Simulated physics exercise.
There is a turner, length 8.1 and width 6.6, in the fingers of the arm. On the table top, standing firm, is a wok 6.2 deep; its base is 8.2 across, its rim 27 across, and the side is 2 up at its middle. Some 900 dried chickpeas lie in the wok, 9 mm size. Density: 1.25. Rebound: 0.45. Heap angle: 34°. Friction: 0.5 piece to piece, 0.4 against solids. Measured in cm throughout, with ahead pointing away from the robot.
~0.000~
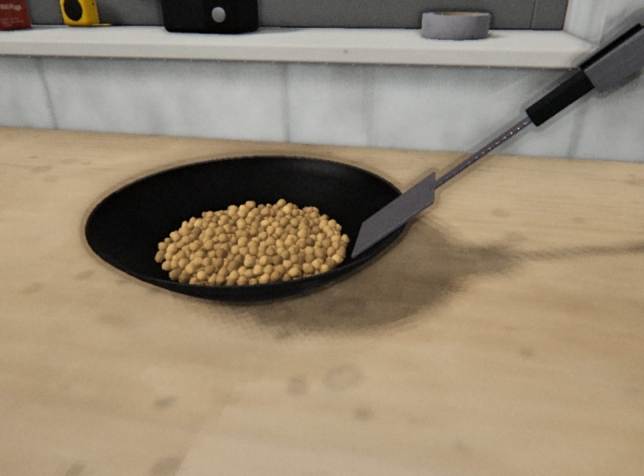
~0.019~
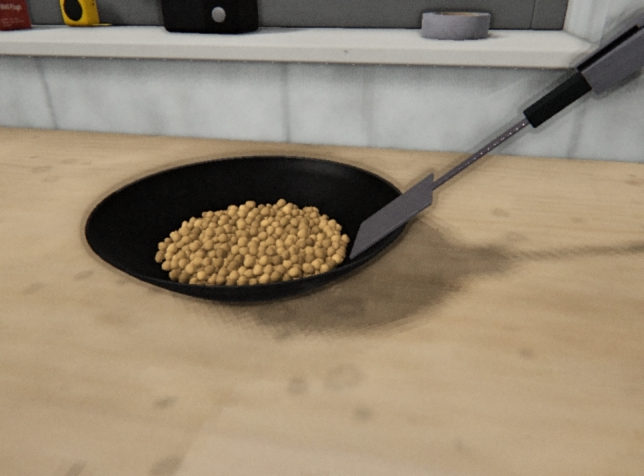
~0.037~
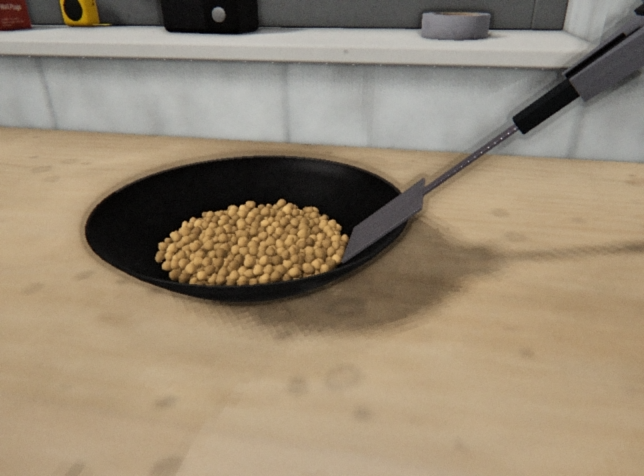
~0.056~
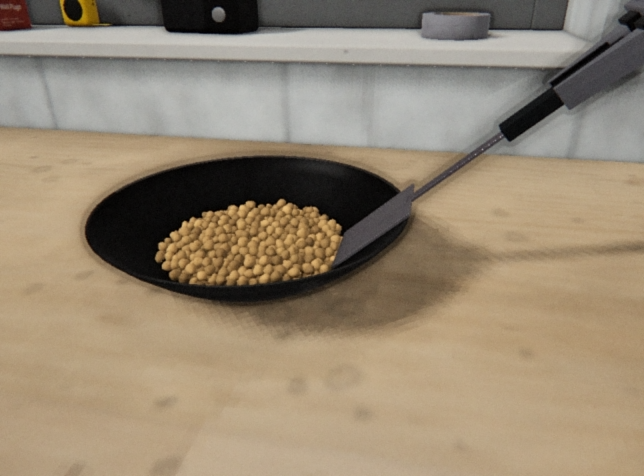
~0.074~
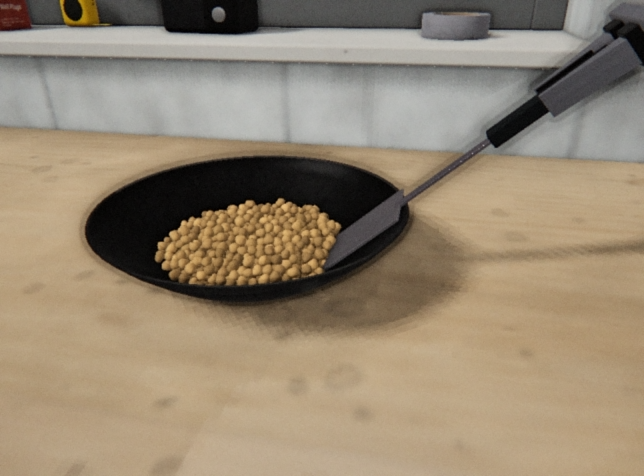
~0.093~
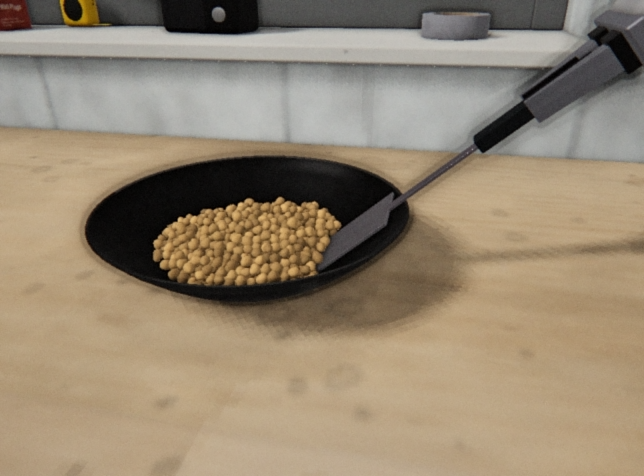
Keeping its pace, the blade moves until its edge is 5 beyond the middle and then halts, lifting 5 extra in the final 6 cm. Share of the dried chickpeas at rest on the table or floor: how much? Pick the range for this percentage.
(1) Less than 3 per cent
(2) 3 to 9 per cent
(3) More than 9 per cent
Answer: 1.
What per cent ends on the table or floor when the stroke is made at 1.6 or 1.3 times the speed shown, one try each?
Around 10 per cent, then around 0 per cent, would end on the table or floor.
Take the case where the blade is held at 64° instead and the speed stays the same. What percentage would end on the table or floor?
Some 0 in a hundred.
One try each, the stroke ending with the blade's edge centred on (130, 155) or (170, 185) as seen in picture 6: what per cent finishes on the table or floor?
Close to 20 and close to 5 per cent, respectively.
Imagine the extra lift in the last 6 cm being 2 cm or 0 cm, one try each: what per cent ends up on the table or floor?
0 and 0 per cent.
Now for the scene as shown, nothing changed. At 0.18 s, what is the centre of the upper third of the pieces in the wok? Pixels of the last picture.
Roughly pixel (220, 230).
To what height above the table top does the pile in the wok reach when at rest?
About 6.5 cm above the table.
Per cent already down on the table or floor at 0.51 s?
0 %.
By 0.18 s, sloping 42°, highest piece 5 above the table; 900 in the wok.
By 0.27 s, sloping 42°, highest piece 6 above the table; 900 in the wok.
By 0.51 s, sloping 42°, highest piece 6 above the table; 900 in the wok.
By 1.56 s, sloping 42°, highest piece 6 above the table; 900 in the wok.
Final count, 900 in the wok. That is 0 % on the table or floor.
